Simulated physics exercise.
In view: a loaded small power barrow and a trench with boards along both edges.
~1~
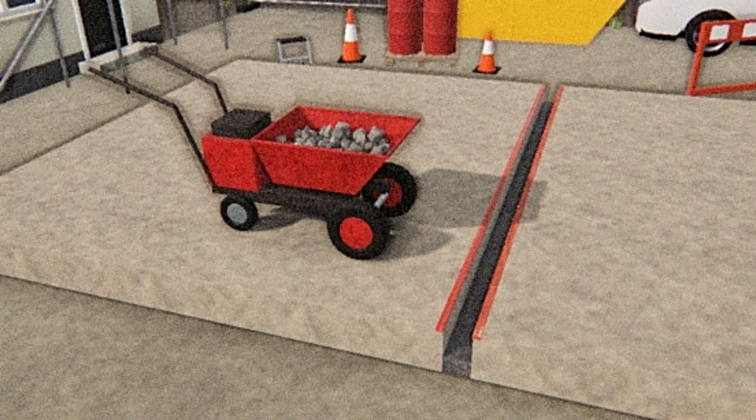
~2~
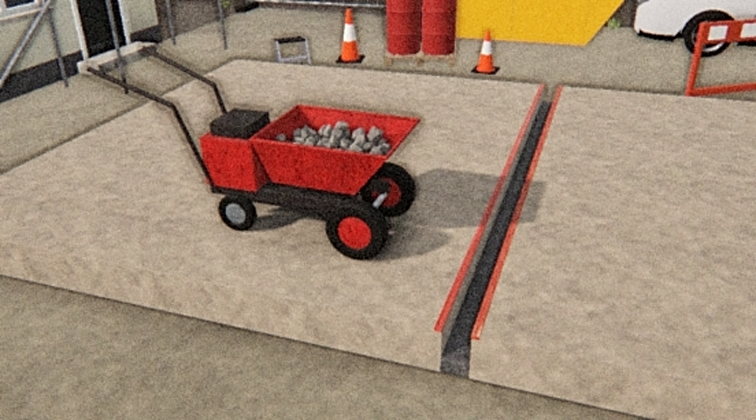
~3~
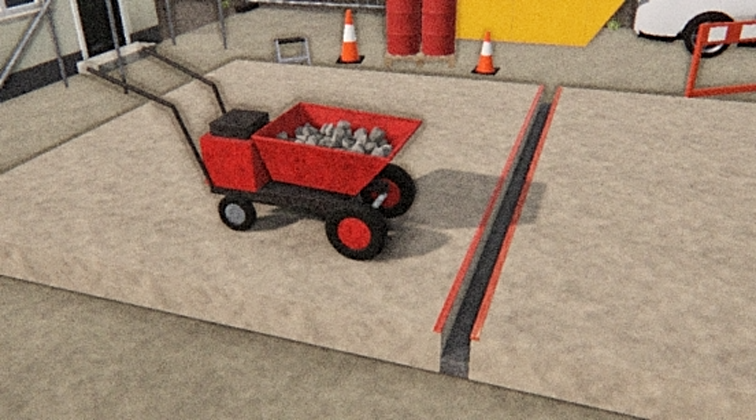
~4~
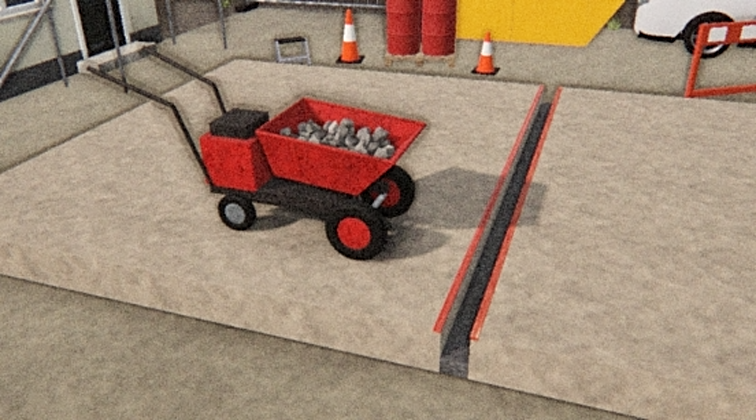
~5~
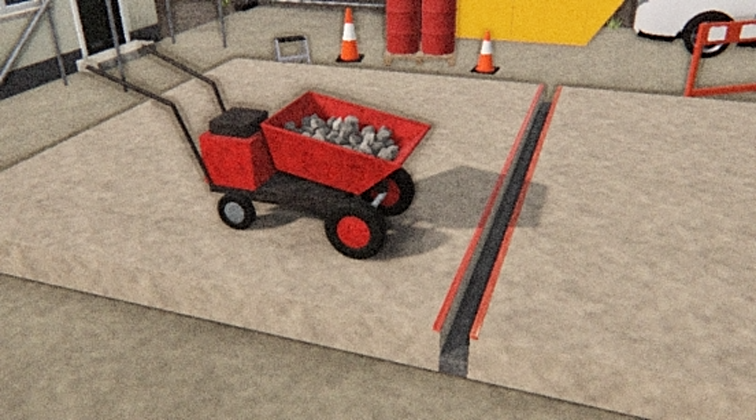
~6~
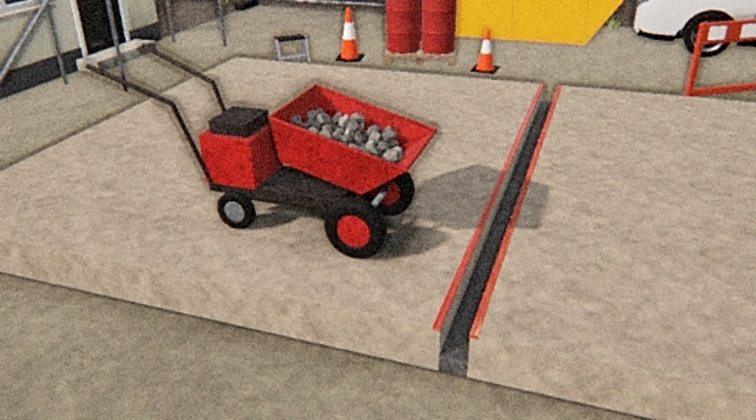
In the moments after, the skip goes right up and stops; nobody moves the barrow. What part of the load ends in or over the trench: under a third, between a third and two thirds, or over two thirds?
The trench ends with between a third and two thirds of it.
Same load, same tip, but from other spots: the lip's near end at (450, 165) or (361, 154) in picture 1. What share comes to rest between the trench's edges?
In turn 0 and 40 in a hundred.
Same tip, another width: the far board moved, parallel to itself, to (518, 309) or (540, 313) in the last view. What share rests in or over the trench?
In turn 80 and 80 in a hundred.
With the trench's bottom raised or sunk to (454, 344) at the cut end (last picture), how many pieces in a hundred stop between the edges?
Close to 40 per cent.
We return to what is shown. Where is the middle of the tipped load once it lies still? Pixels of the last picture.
At about (484, 254).
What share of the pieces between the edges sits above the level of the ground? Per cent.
About 25 per cent.
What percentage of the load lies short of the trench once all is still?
Near 15 %.
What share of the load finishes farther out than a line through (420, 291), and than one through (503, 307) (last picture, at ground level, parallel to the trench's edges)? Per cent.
Roughly 90 per cent, and 10 per cent.
Shortly afterwards, skip tipped steeply; the whole lot in the skip.
Next, skip tipped right over; all but a few in the skip; only a few short of the trench; only a few in or heaped over the trench; only a few falling.
Some moments later, skip tipped right over; near a quarter in the skip; a little short of the trench; near half in or heaped over the trench; a little beyond it.
In the end, skip tipped right over; a little in the skip; near a quarter short of the trench; near half in or heaped over the trench; a little beyond it.
